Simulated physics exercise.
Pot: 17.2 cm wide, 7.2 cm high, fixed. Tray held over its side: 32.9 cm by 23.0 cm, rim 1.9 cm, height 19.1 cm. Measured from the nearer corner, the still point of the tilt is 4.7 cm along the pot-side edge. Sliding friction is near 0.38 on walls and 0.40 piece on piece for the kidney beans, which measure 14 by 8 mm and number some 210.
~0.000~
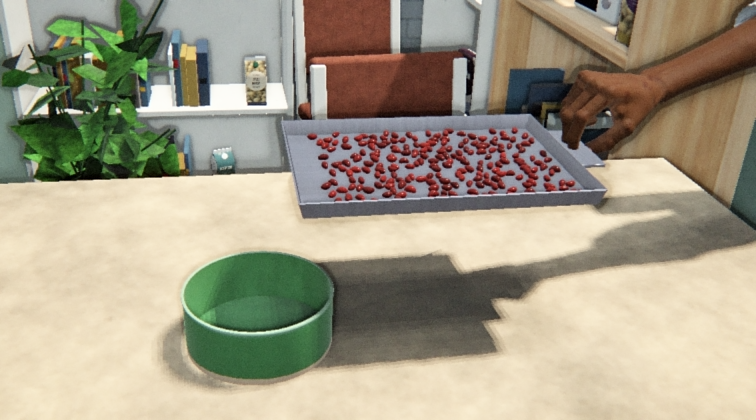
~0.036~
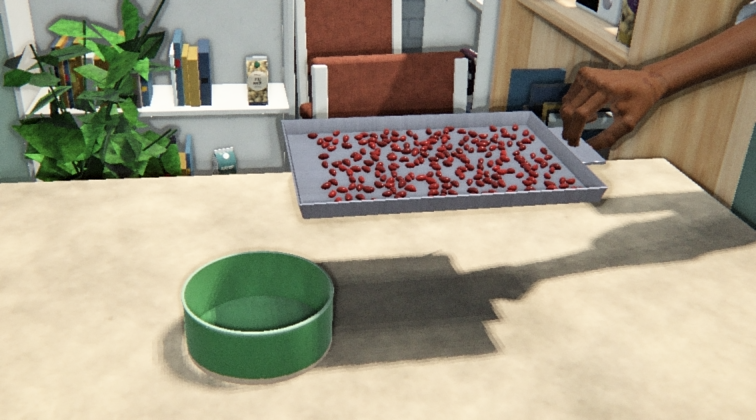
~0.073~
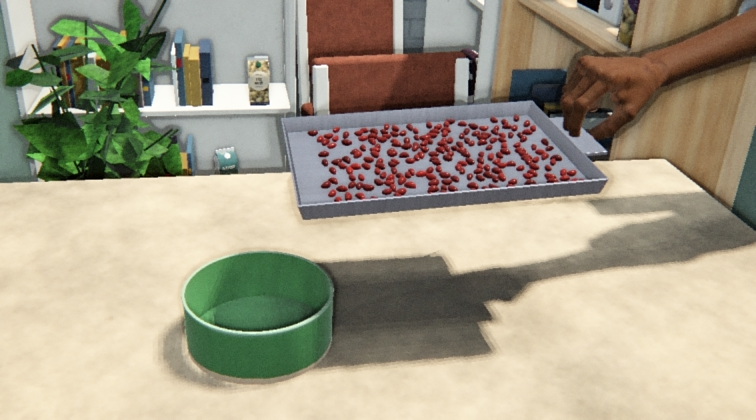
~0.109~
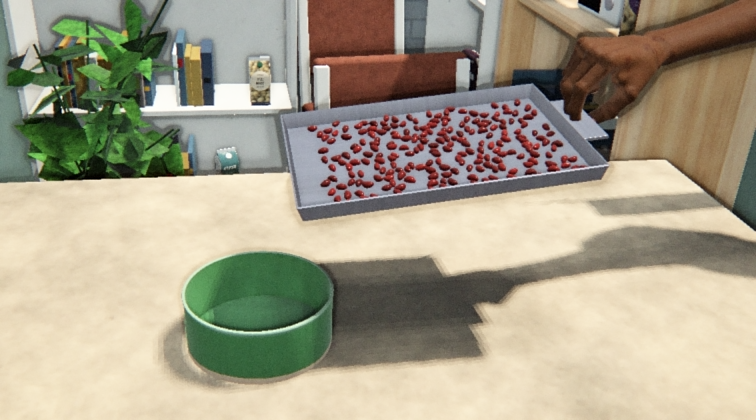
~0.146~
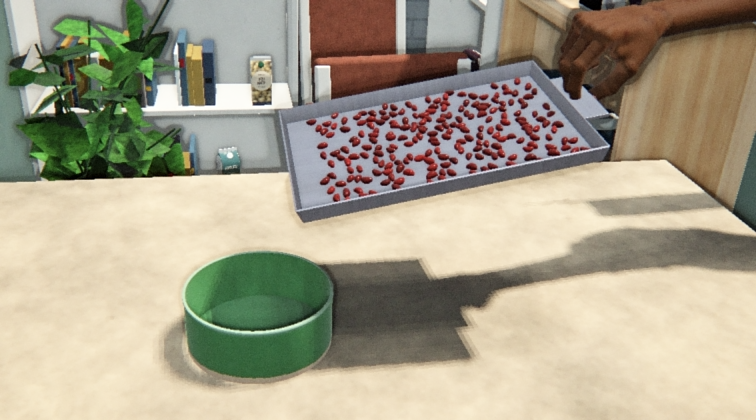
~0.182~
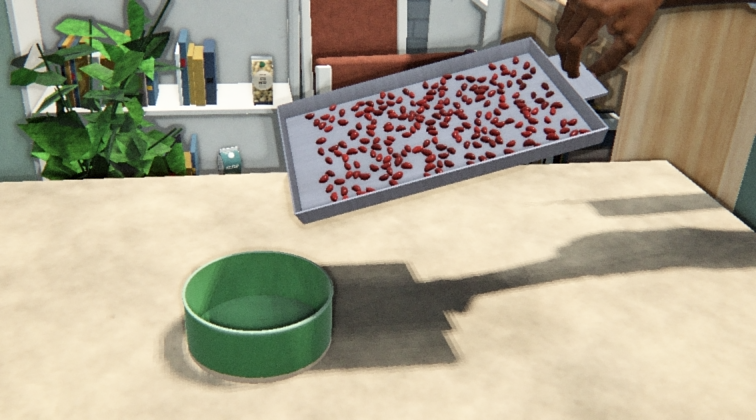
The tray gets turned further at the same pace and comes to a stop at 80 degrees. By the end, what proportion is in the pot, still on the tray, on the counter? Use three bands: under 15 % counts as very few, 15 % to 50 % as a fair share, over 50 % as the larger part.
Pot: The larger part; tray: Very few; counter: A fair share.
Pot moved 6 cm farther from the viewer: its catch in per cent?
Roughly 5 per cent.
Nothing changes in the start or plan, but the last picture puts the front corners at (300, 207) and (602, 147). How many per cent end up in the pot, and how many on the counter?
In the pot: 65 per cent; on the counter: 25 per cent.
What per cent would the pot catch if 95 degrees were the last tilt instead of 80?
65 percent.
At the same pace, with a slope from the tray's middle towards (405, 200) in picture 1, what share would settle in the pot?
Roughly 15 % of the pieces.
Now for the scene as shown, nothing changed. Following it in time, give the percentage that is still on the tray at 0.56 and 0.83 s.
The figures go 95 and then 10.
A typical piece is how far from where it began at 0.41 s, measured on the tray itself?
Around 4 centimetres.
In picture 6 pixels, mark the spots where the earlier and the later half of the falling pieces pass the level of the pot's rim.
Earlier half close to (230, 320), later half at (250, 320) in pixels.
After 0.41 s, tilt 50 degrees; the tray holds 100 %, the pot 0 %.
Then, at 0.56 s, tilt 71 degrees; the tray holds 95 %, the pot 0 %.
Then, at 0.83 s, tilt 80 degrees; the tray holds 10 %, the pot 45 %.
At rest (2.4 s), pot 60 %, tray 5 %, counter 35 %.
